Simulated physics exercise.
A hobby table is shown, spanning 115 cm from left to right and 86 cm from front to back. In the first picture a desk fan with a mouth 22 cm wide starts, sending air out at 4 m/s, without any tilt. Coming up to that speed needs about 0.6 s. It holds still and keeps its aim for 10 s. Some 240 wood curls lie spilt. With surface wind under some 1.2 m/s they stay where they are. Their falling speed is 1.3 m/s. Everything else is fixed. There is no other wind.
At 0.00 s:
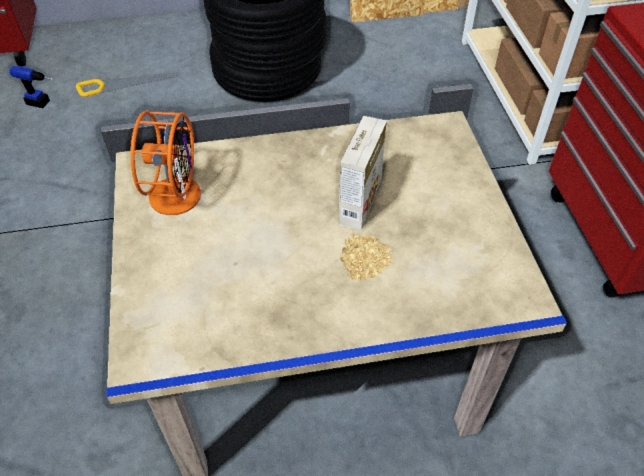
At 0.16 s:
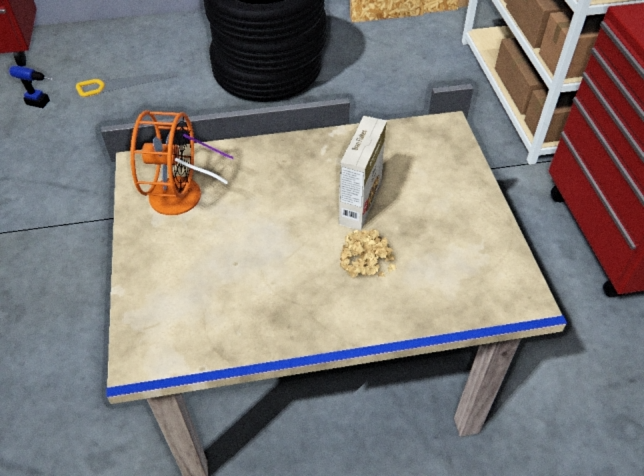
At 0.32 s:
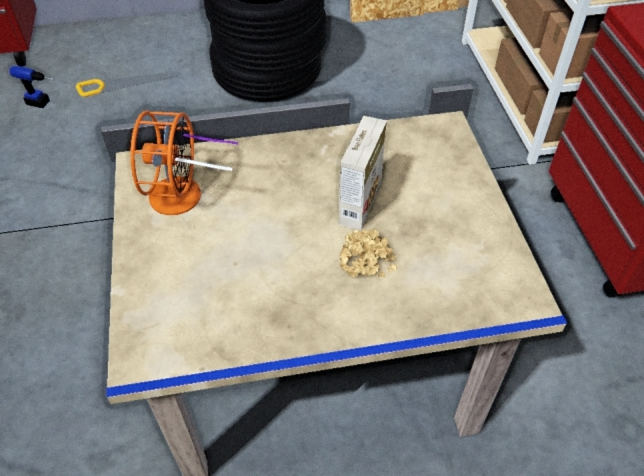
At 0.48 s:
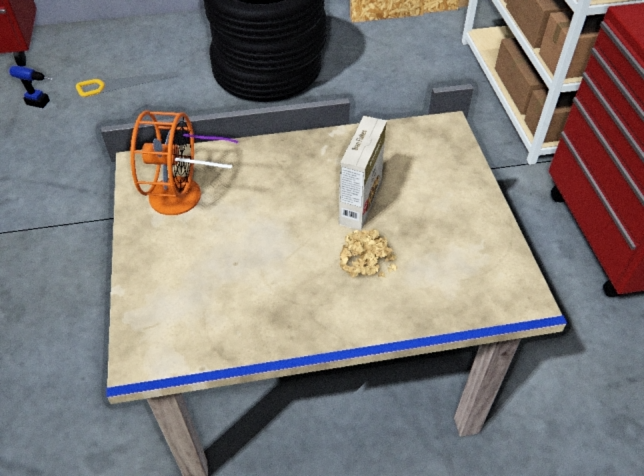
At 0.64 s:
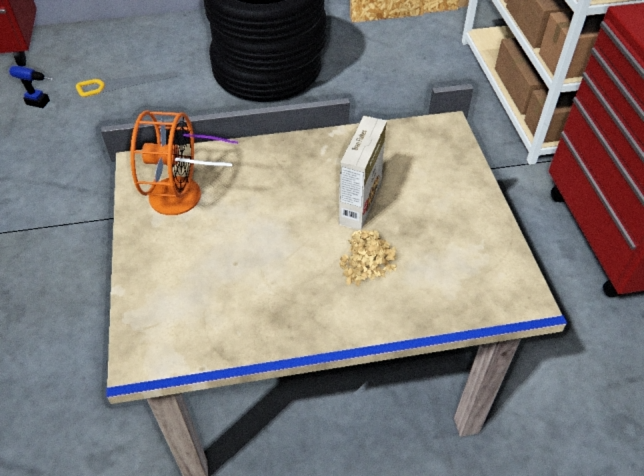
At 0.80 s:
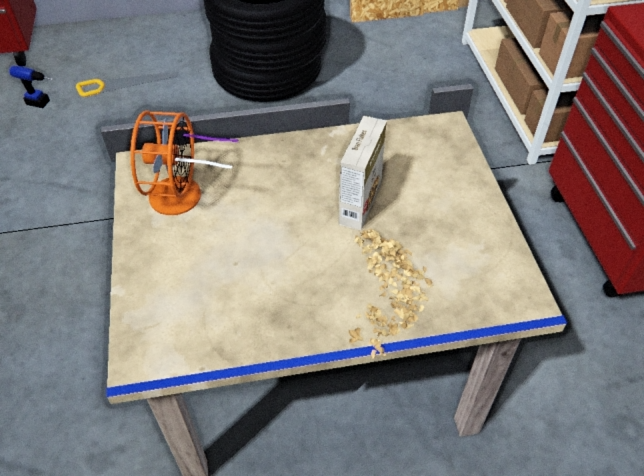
Streamers on an orange desk fan lifted and blew out to the right, then the pile of wood curls beside the carton, barely changed at first, spread across the table toward the blue front edge.
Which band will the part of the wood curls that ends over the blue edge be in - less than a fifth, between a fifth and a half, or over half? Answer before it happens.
It will be over half.
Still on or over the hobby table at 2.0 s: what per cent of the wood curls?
About 30 per cent remain.
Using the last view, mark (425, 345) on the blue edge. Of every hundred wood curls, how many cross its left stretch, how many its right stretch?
I'd guess near 20 percent left and close to 50 percent right.
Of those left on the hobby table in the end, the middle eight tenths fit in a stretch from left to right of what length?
Around 20 centimetres from left to right.
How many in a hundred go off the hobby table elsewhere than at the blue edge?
That lands at some 15 %.
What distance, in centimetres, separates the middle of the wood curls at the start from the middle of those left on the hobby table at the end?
That works out close to 15 centimetres.
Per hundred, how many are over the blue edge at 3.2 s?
Estimate: Around 70 %.
After 2.0 s the count stands so, 67 % are over the blue edge; the middle of those still in play is near (439, 259).
After 3.2 s the count stands so, 67 % are over the blue edge; the middle of those still in play is near (412, 249).
After 5.5 s the count stands so, 67 % are over the blue edge; the middle of those still in play is near (415, 255).
After 10.0 s, at the end, 67 % are over the blue edge; the middle of those still in play is near (424, 256).
